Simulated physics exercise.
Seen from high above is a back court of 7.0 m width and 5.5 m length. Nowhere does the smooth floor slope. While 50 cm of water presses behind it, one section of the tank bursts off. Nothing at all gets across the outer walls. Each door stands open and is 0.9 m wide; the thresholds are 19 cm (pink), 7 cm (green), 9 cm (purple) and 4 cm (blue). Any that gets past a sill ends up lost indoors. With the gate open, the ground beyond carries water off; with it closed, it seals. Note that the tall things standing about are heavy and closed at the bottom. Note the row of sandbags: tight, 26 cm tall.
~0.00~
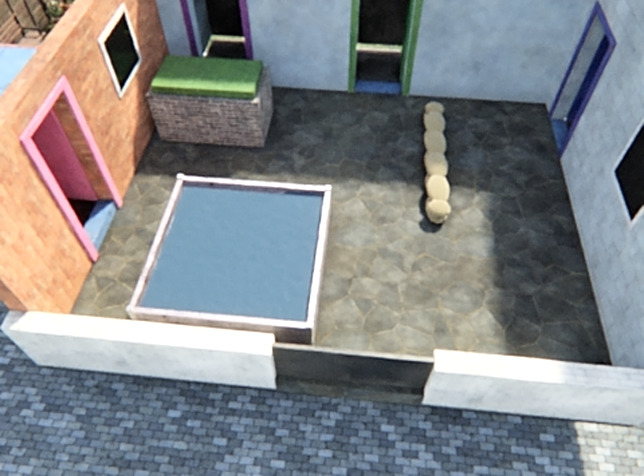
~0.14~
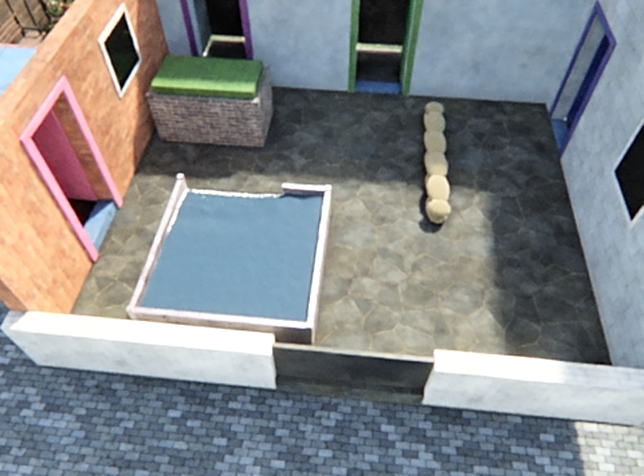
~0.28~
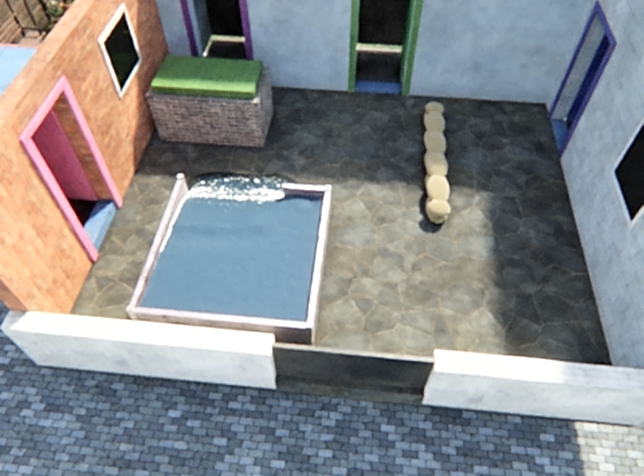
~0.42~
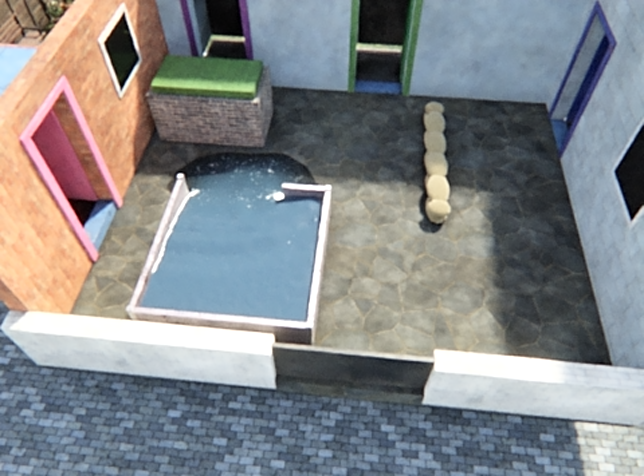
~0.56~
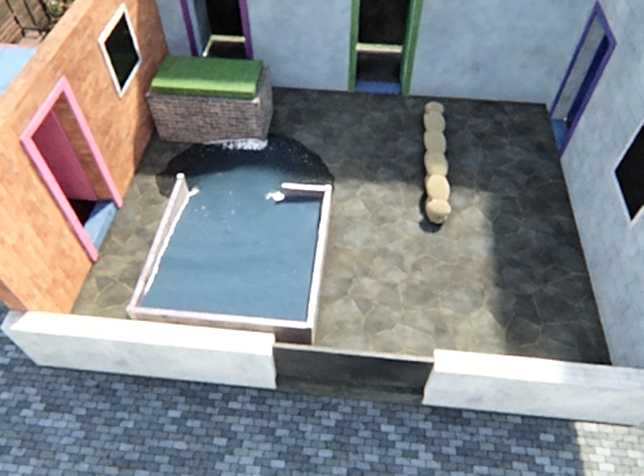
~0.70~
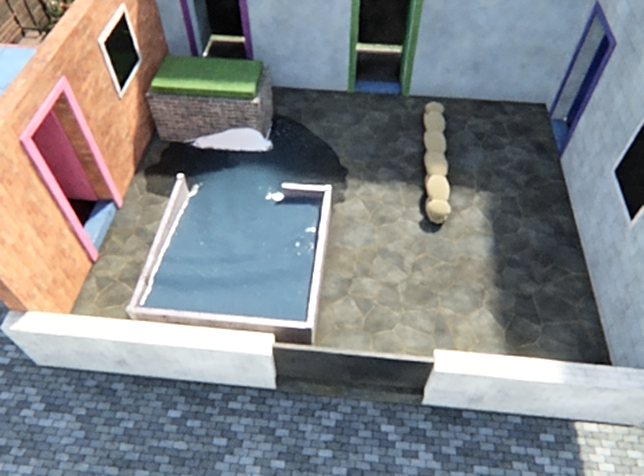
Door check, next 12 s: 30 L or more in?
Pink door no, green door yes, purple door no, blue door yes.
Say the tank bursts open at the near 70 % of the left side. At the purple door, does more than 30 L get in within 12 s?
Measured against that limit, the purple door stays within it.
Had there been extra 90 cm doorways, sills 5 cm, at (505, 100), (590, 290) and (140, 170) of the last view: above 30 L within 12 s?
Note, doorways in listed order: Stays short, stays short, goes beyond.
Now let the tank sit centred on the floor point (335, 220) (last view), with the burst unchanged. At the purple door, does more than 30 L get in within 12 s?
Against that limit: Purple over.
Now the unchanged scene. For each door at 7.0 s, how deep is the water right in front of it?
Door by door in cm, pink shows 13, green shows 10, purple shows 5, blue shows 8.
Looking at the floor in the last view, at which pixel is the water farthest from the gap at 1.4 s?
That's around (335, 95) in the last picture.
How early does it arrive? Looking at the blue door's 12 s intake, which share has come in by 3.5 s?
Around 0 percent.
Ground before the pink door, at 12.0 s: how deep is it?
Around 9.0 cm there.
After 1.4 s water covers 20 % of the floor and is deepest (37 cm) near (240, 155); pink door not reached, green door not reached, purple door not reached, blue door not reached.
After 2.2 s water covers 30 % of the floor and is deepest (36 cm) near (146, 149); pink door 5 cm at the sill, 0 L in, green door 14 cm at the sill, 5 L in, purple door 1 cm at the sill, 0 L in, blue door not reached.
After 3.5 s water covers 50 % of the floor and is deepest (26 cm) near (175, 85); pink door 7 cm at the sill, 0 L in, green door 13 cm at the sill, 33 L in, purple door 8 cm at the sill, 1 L in, blue door not reached.
After 7.0 s water covers 85 % of the floor and is deepest (16 cm) near (108, 231); pink door 13 cm at the sill, 0 L in, green door 10 cm at the sill, 80 L in, purple door 5 cm at the sill, 2 L in, blue door 8 cm at the sill, 44 L in.
After 12.0 s water covers 95 % of the floor and is deepest (12 cm) near (612, 395); pink door 9 cm at the sill, 0 L in, green door 6 cm at the sill, 93 L in, purple door 5 cm at the sill, 2 L in, blue door 4 cm at the sill, 61 L in.
